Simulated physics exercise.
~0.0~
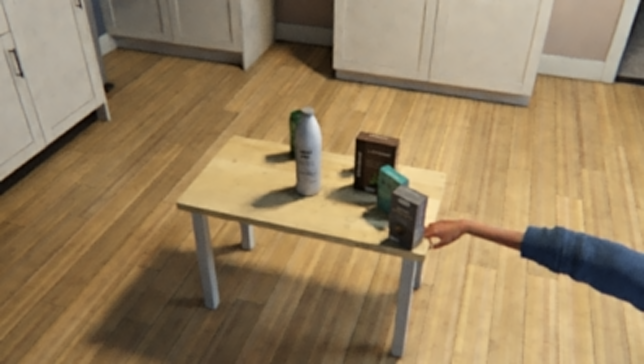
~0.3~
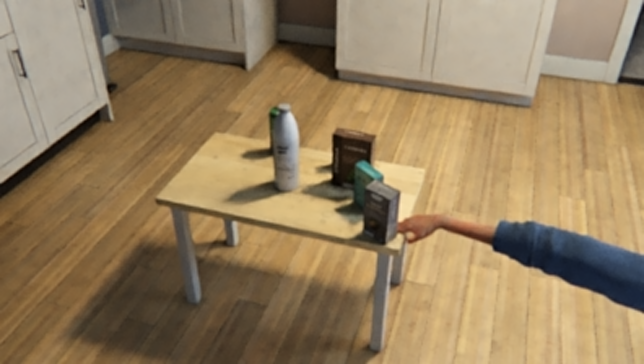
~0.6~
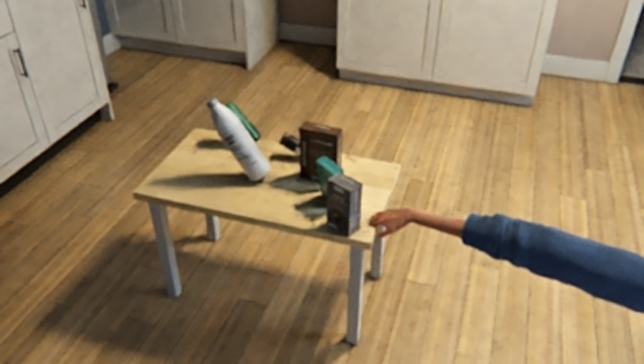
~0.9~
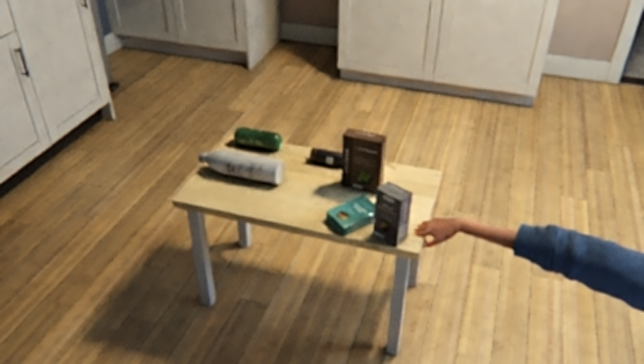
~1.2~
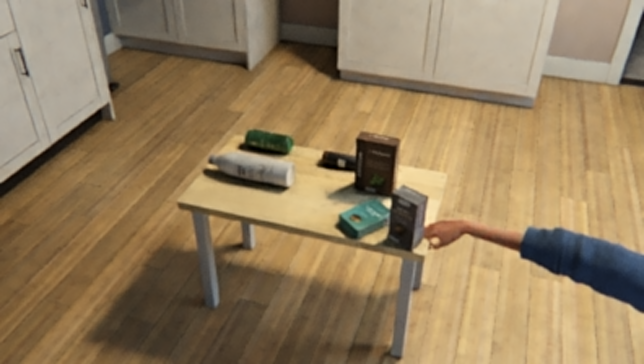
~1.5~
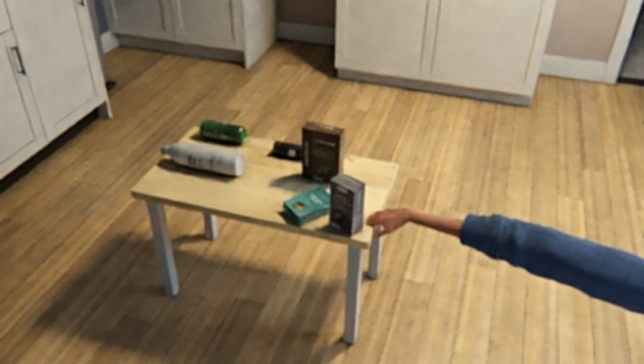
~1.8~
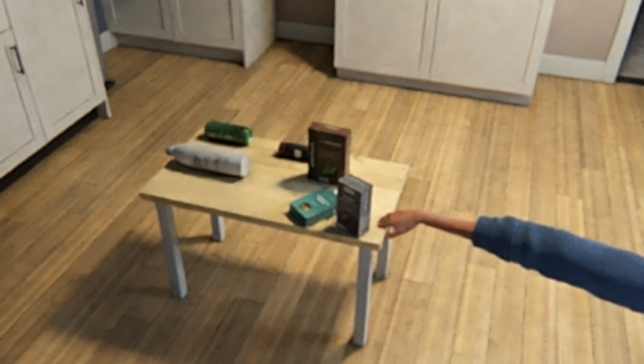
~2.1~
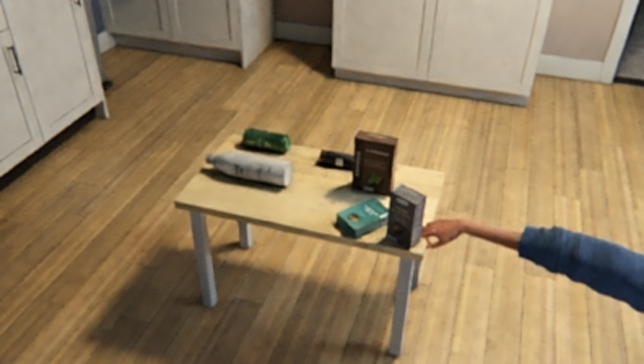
A hand shifts the table left and right, toppling two bottles and two smaller items.
